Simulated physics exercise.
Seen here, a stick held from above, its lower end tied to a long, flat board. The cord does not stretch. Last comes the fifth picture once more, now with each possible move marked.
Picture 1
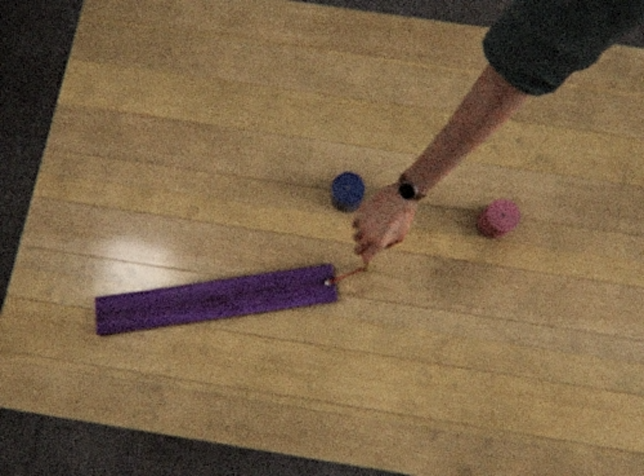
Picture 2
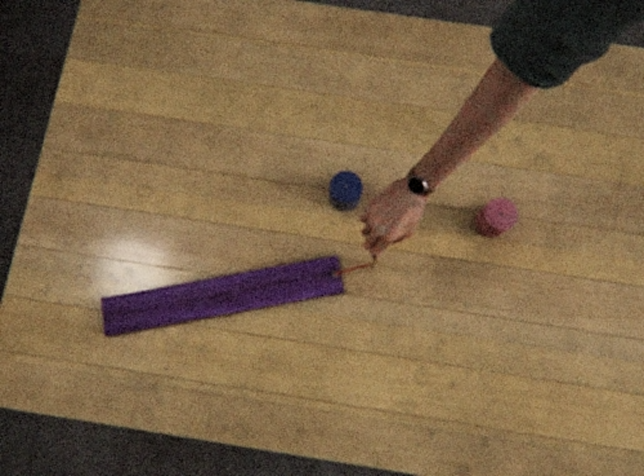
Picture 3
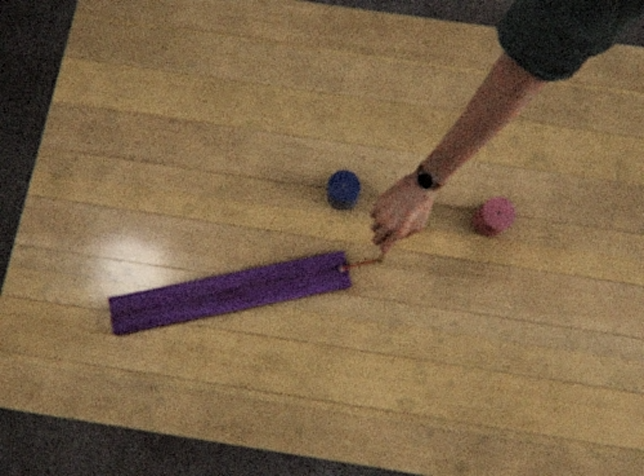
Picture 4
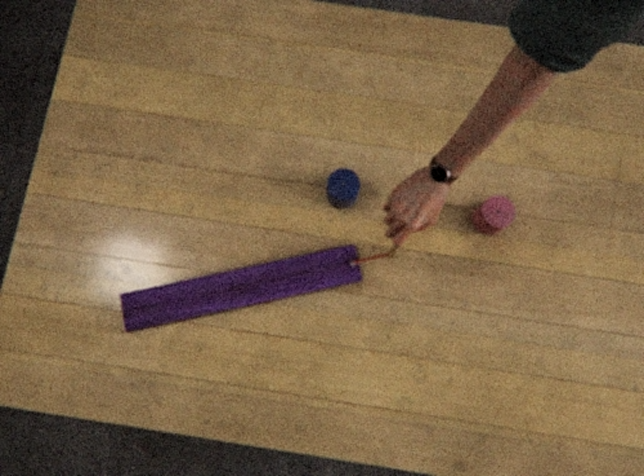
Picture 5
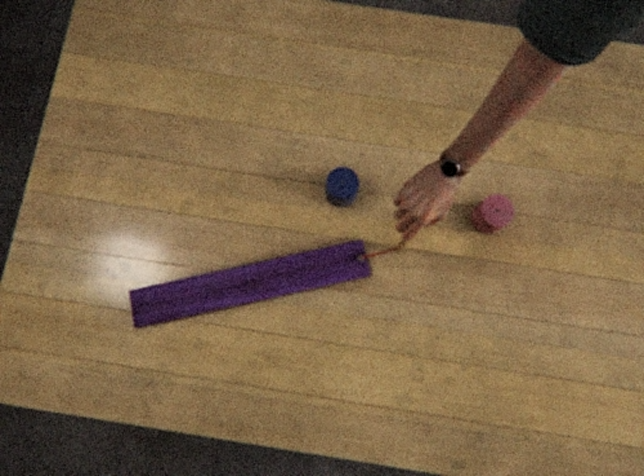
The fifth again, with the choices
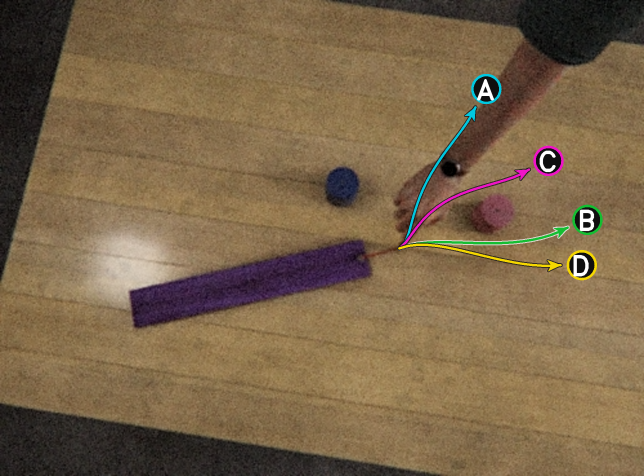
A long, flat purple board slides across a pale wooden floor with dark edges, seen from above. A hand, with a dark sleeve and wristband, reaches in from the upper right, holding something thin linked to the board's right end, near a blue tin and a pink tin farther right. The hand draws the board slowly right and slightly upward, turning it a little, while the view drifts very slightly.
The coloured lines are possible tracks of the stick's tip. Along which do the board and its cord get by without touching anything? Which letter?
Take D.
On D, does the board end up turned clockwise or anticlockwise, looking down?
Clockwise.
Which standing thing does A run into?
The blue tin.
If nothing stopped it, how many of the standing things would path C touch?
It touches one.
On the marked copy, A from (399, 248) via (432, 173) to (476, 107); B from (399, 248) via (485, 243) to (568, 227); C from (399, 248) via (460, 194) to (529, 169); D from (399, 248) via (484, 256) to (561, 265).
Taking D. A third of the way, foot of the stick (455, 250), middle of the board (305, 273).
Two thirds of the way, foot of the stick (512, 263), middle of the board (360, 271).
When it is over, foot of the stick (562, 265), middle of the board (410, 270); nothing has been touched.
As for the rest, A meets the blue tin; B meets the pink tin; C meets the pink tin.
